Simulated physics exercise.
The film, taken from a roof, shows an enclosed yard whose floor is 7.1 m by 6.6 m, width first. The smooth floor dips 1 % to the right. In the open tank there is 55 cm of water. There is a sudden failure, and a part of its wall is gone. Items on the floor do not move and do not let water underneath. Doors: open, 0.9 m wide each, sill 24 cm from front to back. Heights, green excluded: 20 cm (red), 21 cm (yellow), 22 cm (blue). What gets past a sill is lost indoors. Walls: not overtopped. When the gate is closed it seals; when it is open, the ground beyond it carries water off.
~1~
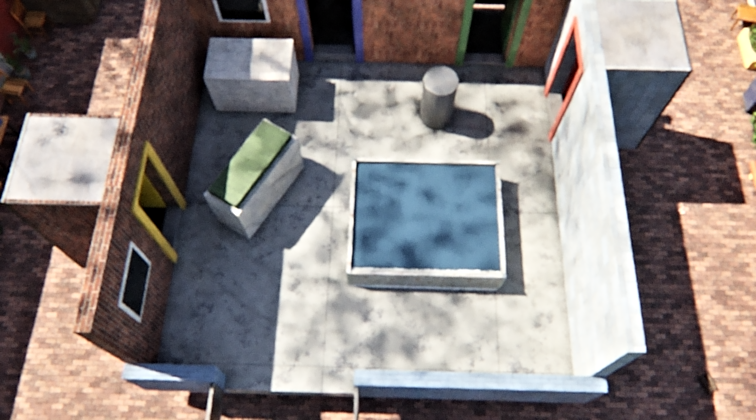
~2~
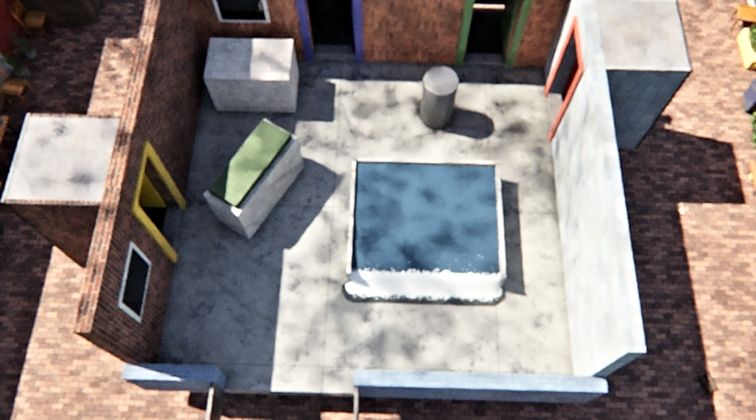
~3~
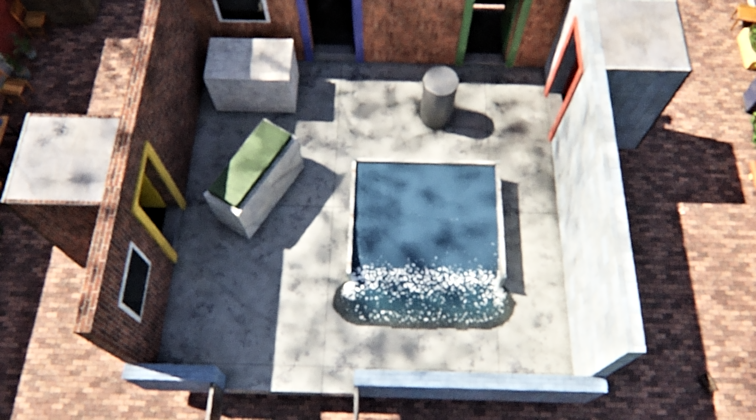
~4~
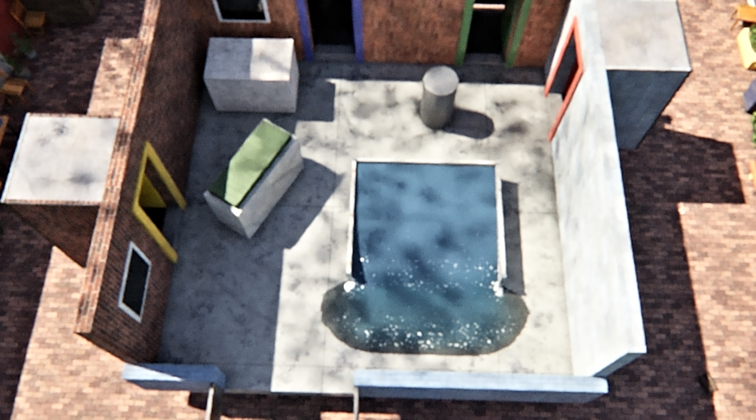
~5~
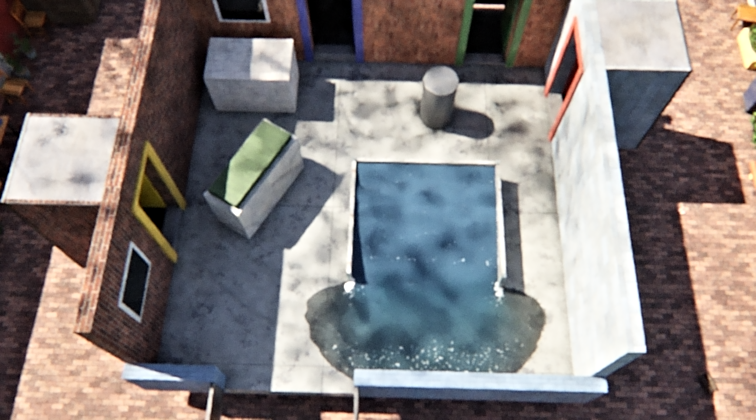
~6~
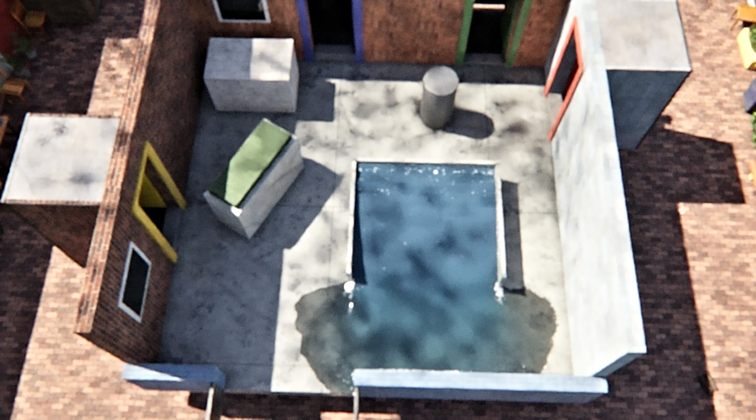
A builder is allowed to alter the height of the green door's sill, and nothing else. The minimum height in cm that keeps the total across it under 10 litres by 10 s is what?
It is close to 15 cm.
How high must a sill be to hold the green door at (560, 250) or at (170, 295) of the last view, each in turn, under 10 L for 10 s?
9.5 and 8.5 cm.
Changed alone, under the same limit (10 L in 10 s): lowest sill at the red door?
Red would need about 7.5 cm on its own.
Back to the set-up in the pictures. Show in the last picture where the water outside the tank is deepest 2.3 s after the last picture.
Near (571, 385).
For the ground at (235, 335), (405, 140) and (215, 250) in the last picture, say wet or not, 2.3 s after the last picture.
First wet through, second bone-dry, third bone-dry.
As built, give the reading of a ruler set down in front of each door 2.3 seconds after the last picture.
Lab note, cm: Red 0; yellow 0; green 0; blue 0.
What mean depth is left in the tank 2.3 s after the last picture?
On average, around 14 cm.
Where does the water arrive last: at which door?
Last comes the blue one.
Then, 0.7 s after the last picture water covers 20 % of the floor, deepest (43 cm) near (422, 380); it has not reached the green door.
Then, 2.3 s after the last picture water covers 35 % of the floor, deepest (40 cm) near (571, 385); it has not reached the green door.
Then, 9.3 s after the last picture water covers 95 % of the floor, deepest (11 cm) near (285, 63); 8 cm at the green door, 85 litres in over its 8 cm sill.
At the green door as built, the water peaked near 17 cm, 4.3 s after the last picture.
With a sill of 13 cm, 21 litres would have come in within the 10 s; with 17.5 cm, 3 litres. So under 10 litres takes about 15 cm.
